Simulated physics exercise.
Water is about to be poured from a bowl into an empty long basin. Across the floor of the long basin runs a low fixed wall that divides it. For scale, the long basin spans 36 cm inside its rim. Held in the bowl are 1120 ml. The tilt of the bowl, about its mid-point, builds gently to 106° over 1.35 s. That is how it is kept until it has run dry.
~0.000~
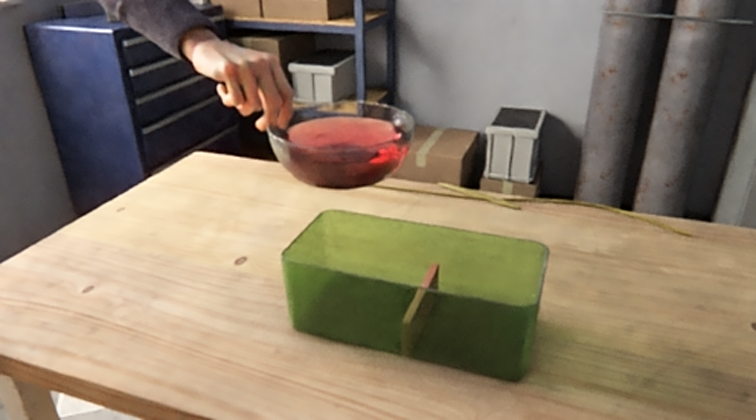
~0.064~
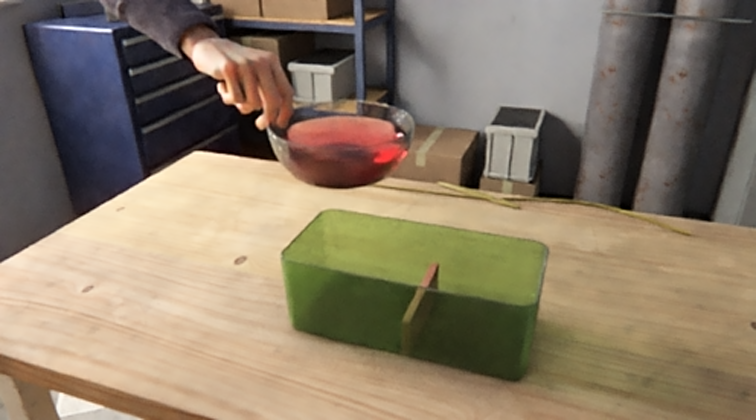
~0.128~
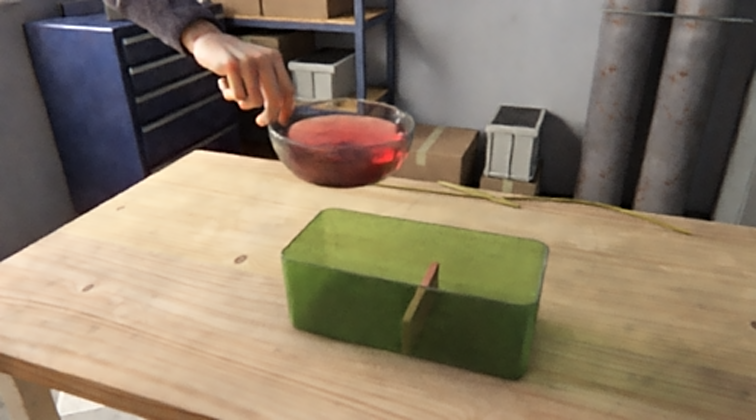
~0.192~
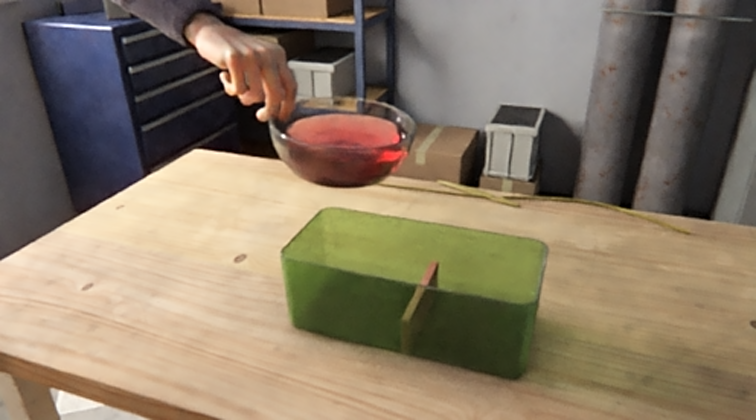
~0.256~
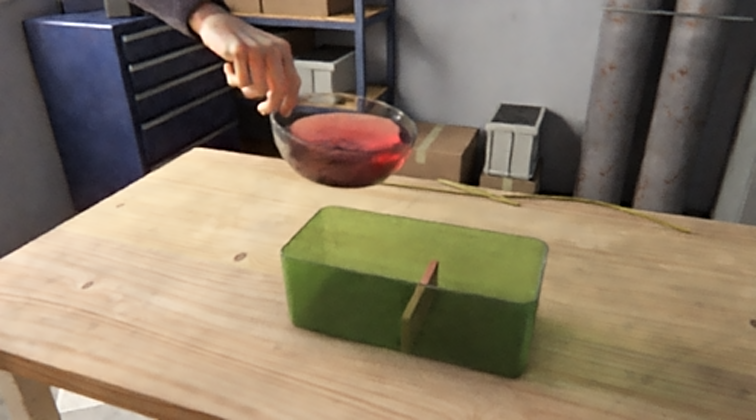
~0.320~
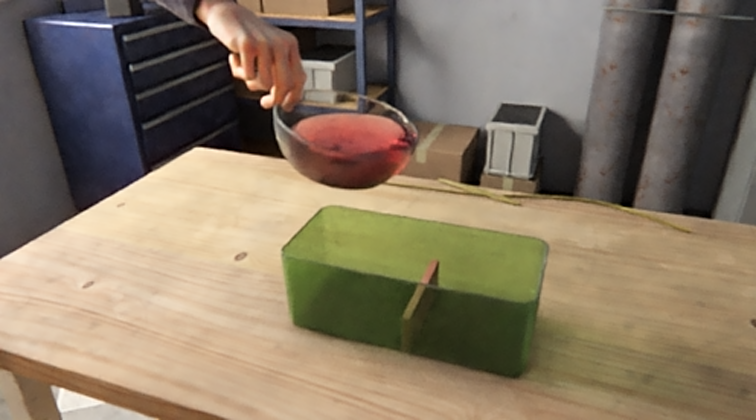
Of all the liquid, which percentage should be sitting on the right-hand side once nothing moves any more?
Around 80 per cent should be sitting there.
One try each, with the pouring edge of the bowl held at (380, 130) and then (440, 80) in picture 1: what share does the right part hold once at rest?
It comes to 50 per cent, and then 95 per cent.
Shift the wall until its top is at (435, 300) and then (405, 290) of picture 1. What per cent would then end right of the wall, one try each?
65 per cent first, 90 per cent second.
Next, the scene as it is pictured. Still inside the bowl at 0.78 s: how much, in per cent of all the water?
Still held: Roughly 38 % of the total.
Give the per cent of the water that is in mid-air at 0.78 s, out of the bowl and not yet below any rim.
Around 32 in a hundred.
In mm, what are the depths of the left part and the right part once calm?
Left part about 8 mm deep, right part about 36 mm deep.
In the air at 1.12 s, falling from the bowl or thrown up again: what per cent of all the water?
Close to 3 %.
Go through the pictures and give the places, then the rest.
In the first frame, it leans 0°; its right rim is at (410, 132); the water meets the walls at (285, 129) and (407, 144); the long basin's rim runs from (303, 233) to (543, 276); the wall's top is at (422, 291).
In the second frame, it leans 1°; its right rim is at (410, 132); the water meets the walls at (285, 129) and (407, 144).
In the third frame, it leans 2°; its right rim is at (411, 133); the water meets the walls at (286, 127) and (408, 144).
In the fourth frame, it leans 5°; its right rim is at (412, 136); the water meets the walls at (286, 126) and (408, 144).
In the fifth frame, it leans 9°; its right rim is at (413, 140); the water meets the walls at (288, 124) and (411, 144).
In the sixth frame, it leans 14°; its right rim is at (415, 146); the water meets the walls at (291, 125) and (414, 143).
After 0.78 s the tilt is 66° and 39 per cent is still to pour, 1 is left of the wall and 28 right of it.
After 1.12 s the tilt is 98° and 1 per cent is still to pour, 16 is left of the wall and 80 right of it.
After 1.47 s the tilt is 106° and 0 per cent is still to pour, 20 is left of the wall and 80 right of it.
After 1.85 s the tilt is 106° and 0 per cent is still to pour, 20 is left of the wall and 80 right of it.
In the end 20 per cent lies left of the wall, 80 right of it and 0 outside.
